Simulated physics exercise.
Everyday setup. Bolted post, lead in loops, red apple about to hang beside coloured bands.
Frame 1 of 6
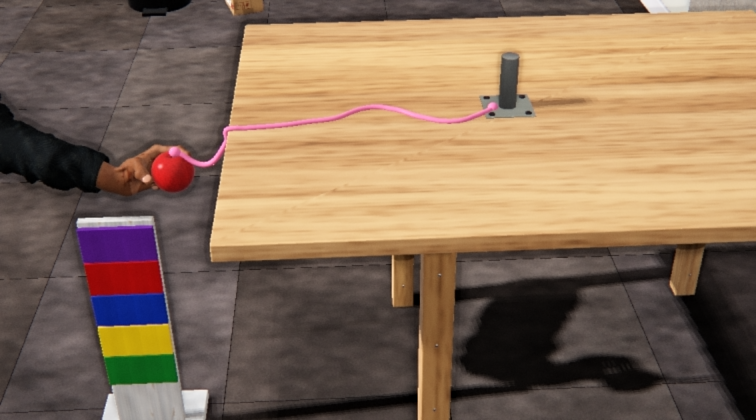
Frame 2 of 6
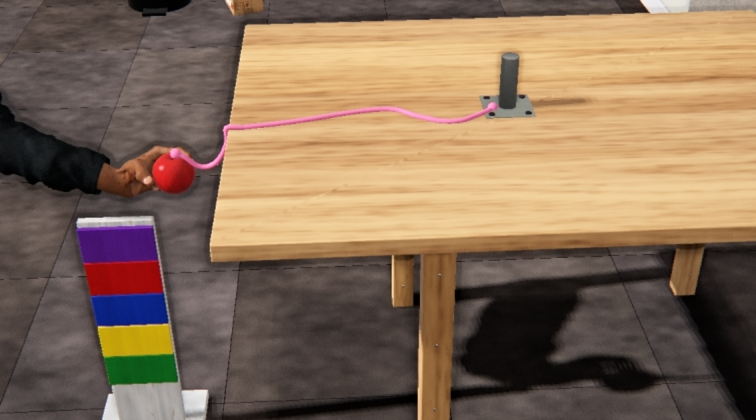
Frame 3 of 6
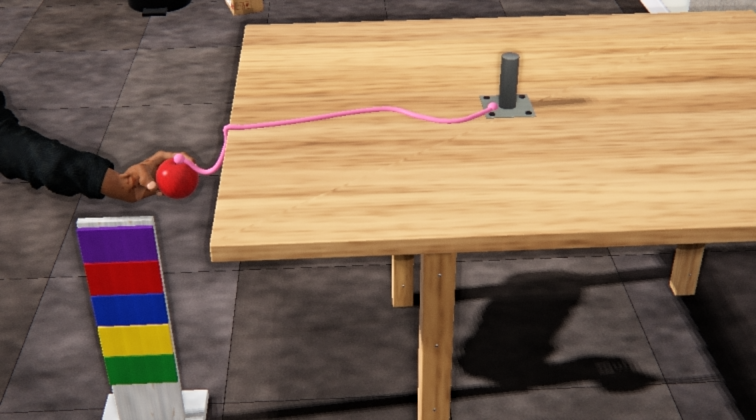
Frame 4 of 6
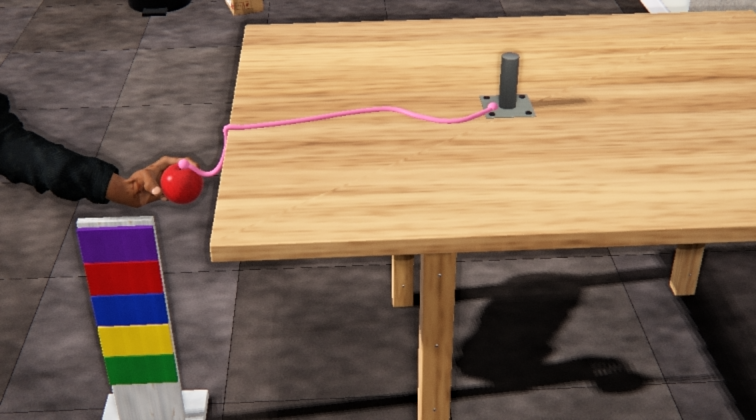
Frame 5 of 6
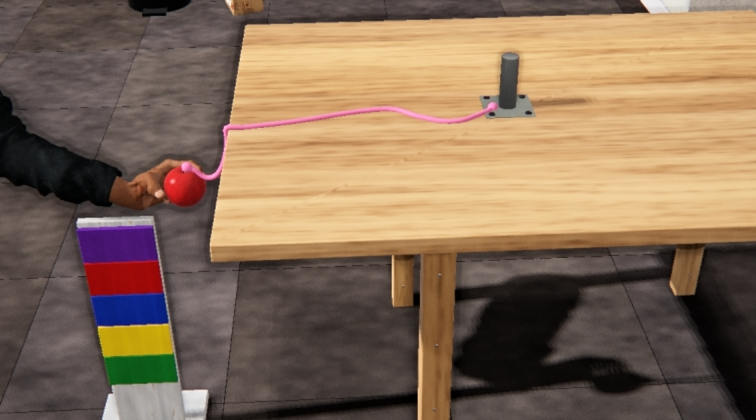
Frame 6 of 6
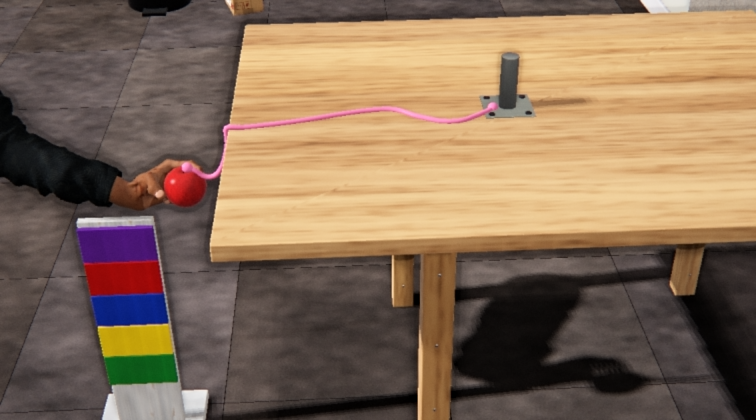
To begin with, a hand holds a red apple just off the left edge of a wooden table, above a board of coloured bands, with a loosely curving pink lead running to a metal post. The hand lowers the apple slightly and shifts it a little right, then stays nearly still.
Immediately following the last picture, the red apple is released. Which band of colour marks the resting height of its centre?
The purple band marks it.
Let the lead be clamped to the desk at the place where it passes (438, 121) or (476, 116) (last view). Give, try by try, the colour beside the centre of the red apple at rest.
In order: Purple; purple.
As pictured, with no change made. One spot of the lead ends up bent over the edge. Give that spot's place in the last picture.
You'll find it close to (252, 127).
Soon after, apple near (257, 238); level with purple.
After that, apple near (220, 239); level with purple.
In the end, apple near (247, 240); level with purple. At purple.
